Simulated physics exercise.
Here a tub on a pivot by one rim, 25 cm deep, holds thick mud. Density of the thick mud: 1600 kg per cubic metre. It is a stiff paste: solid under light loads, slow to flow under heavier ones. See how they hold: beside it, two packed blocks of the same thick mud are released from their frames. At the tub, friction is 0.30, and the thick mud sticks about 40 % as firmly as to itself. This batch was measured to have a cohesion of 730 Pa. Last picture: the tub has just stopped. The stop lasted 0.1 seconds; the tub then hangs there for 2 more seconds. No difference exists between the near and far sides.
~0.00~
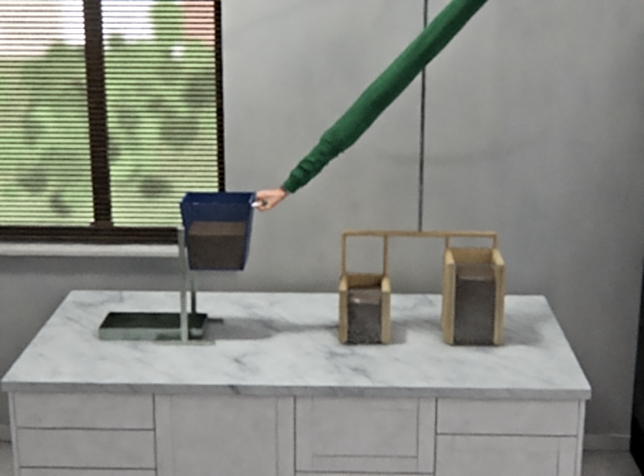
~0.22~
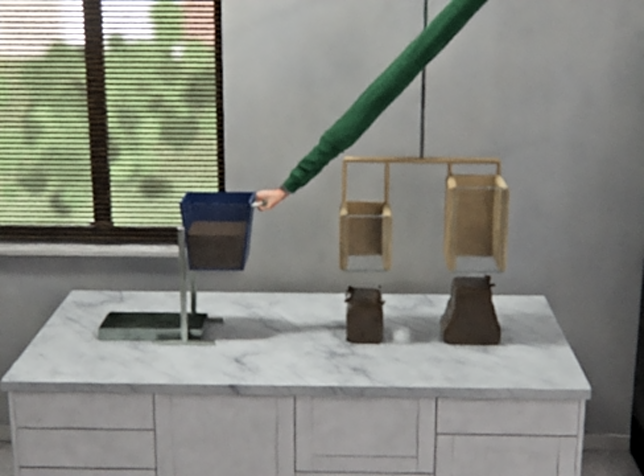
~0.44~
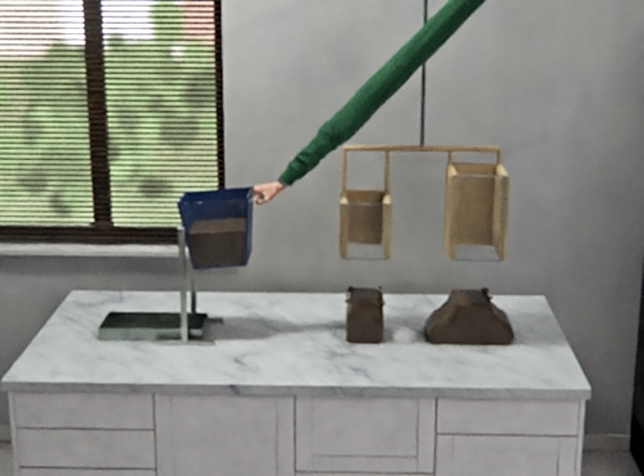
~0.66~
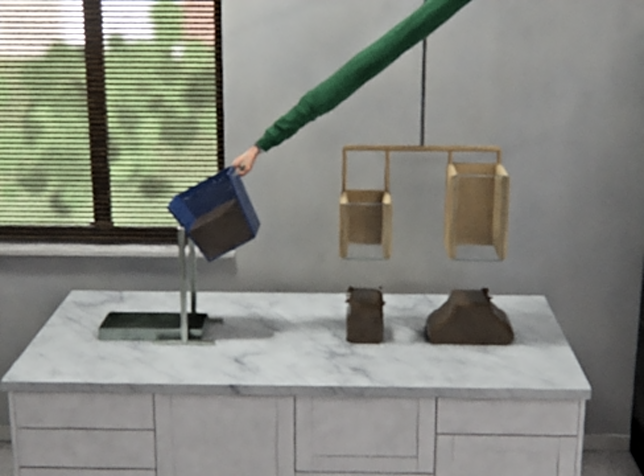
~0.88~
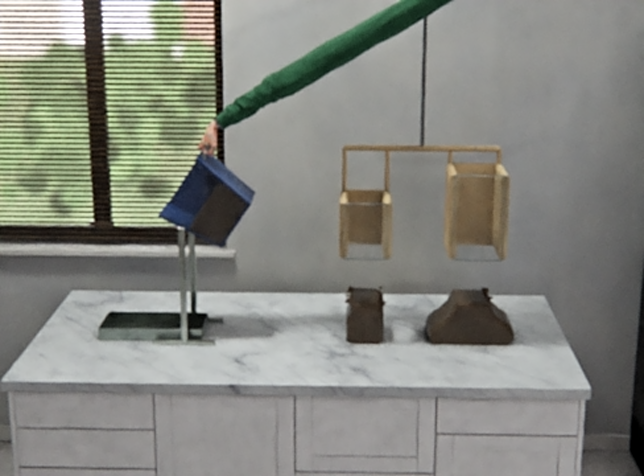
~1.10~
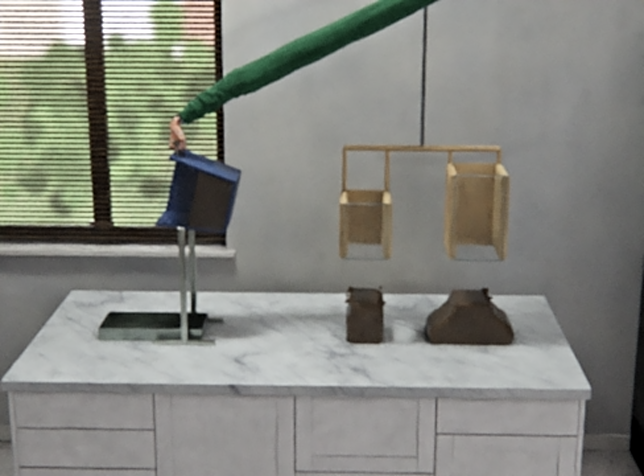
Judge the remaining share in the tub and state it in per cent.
The remaining share is close to 100 %.
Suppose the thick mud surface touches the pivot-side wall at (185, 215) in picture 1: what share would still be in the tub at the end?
Then roughly 100 %.
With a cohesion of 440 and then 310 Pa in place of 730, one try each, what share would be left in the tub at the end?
100 in a hundred, followed by 85 in a hundred.
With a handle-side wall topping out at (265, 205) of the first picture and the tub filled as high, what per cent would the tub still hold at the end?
About 100 % stays in the tub.
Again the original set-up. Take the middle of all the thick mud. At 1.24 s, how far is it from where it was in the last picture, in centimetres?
I'd estimate roughly 1 centimetres.
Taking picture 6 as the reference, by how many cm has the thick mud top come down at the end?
About 2 cm.
After 1.24 s, the tub is at 77 degrees and holds 100 %.
After 1.41 s, the tub is at 77 degrees and holds 100 %.
After 1.58 s, the tub is at 77 degrees and holds 100 %.
After 1.75 s, the tub is at 77 degrees and holds 100 %.
After 3.10 s, the tub is at 77 degrees and holds 100 %.
